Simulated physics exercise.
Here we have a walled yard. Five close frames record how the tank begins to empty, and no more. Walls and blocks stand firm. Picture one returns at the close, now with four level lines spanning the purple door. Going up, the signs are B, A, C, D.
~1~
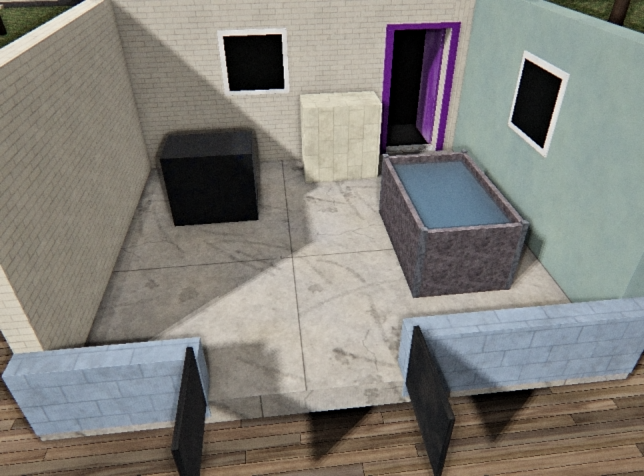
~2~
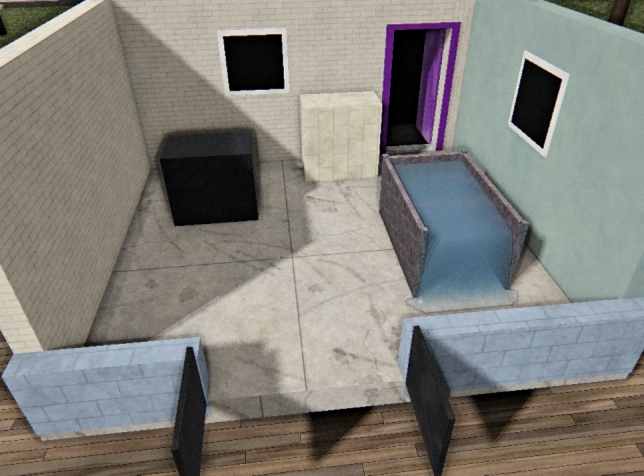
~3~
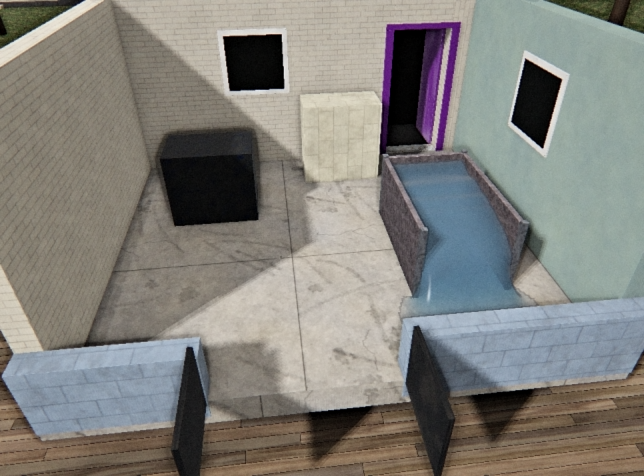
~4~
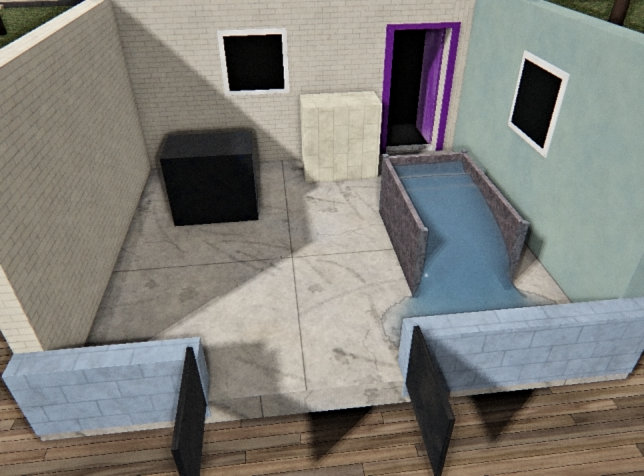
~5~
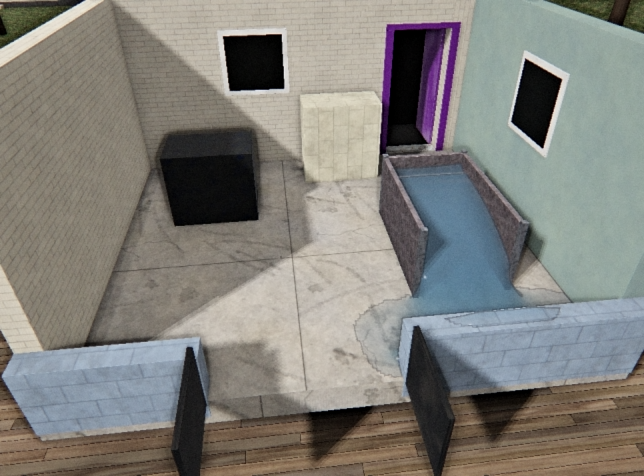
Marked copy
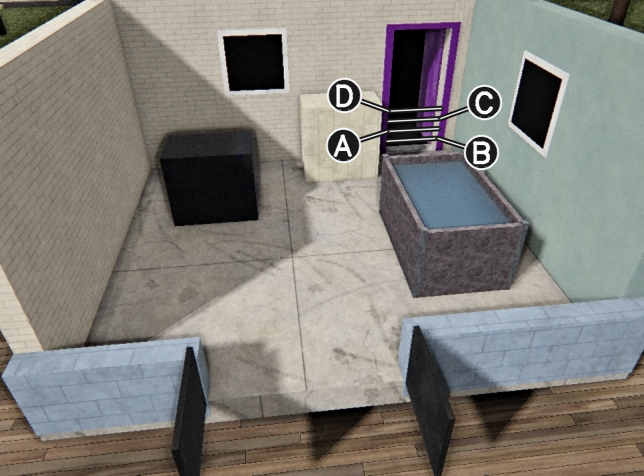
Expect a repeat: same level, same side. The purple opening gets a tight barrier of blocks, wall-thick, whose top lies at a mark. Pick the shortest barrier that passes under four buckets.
Mark B just does it.
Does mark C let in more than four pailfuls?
No, that is safe.
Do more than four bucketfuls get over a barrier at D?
No, not at all.
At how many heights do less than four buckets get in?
All of the four.
On the marked copy, A at (413, 130); B at (412, 139); C at (414, 120); D at (415, 109); from the bottom up B, A, C, D.
If A is chosen, nothing gets over.
If B is chosen, a splash gets over, under a bucket.
If C is chosen, nothing gets over.
If D is chosen, nothing gets over.
